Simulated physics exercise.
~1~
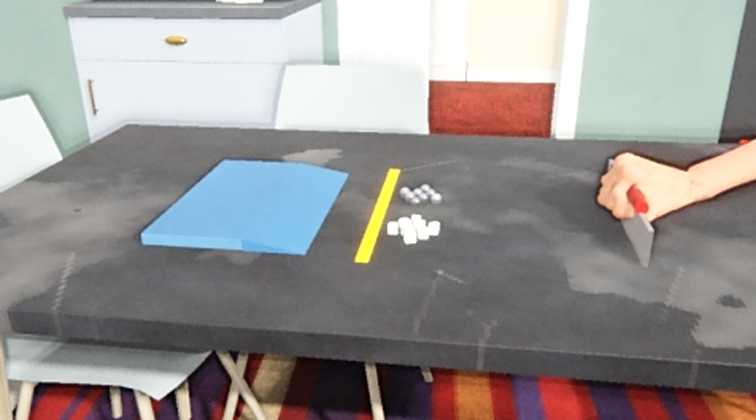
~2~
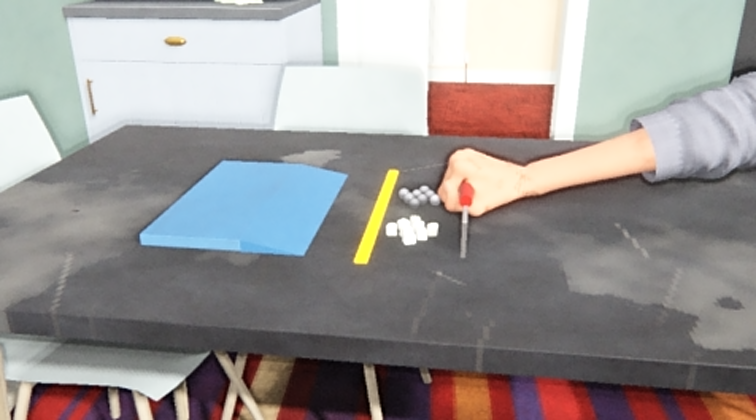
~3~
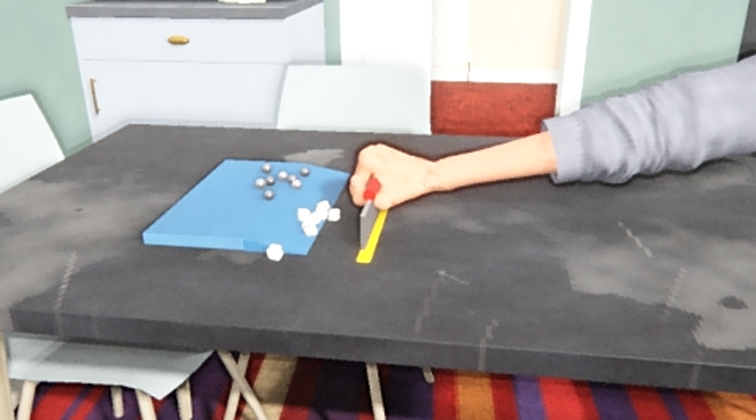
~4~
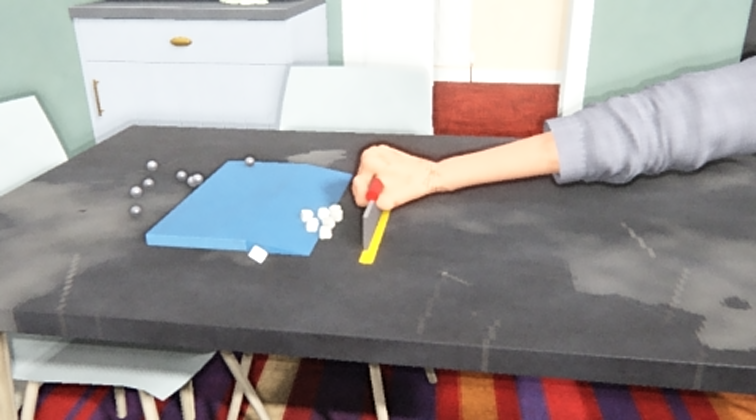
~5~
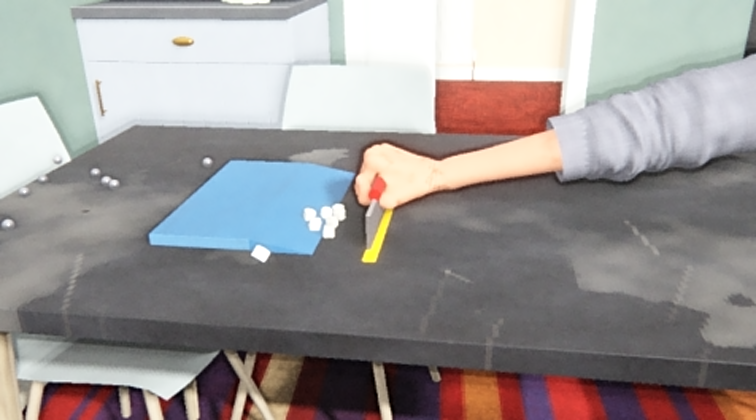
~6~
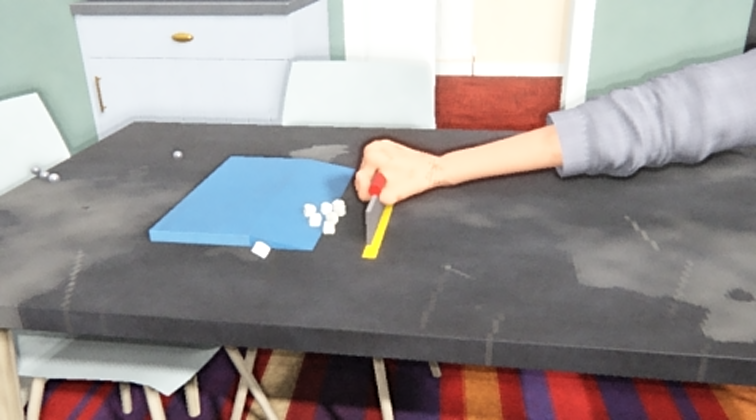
A hand in a grey sleeve holds a red-handled scraper at the right of a dark, scuffed table, seen from slightly above by a gently swaying camera. A blue slab with a low ramp lies left of centre, beside a strip of yellow tape, with small grey balls and white cubes heaped just right of the tape. The scraper sweeps left, pushing both heaps towards the slab, and stops at the tape. The balls roll up across the slab and off its far side towards the table's left edge. The cubes halt around the slab's right end, one resting by its front edge.
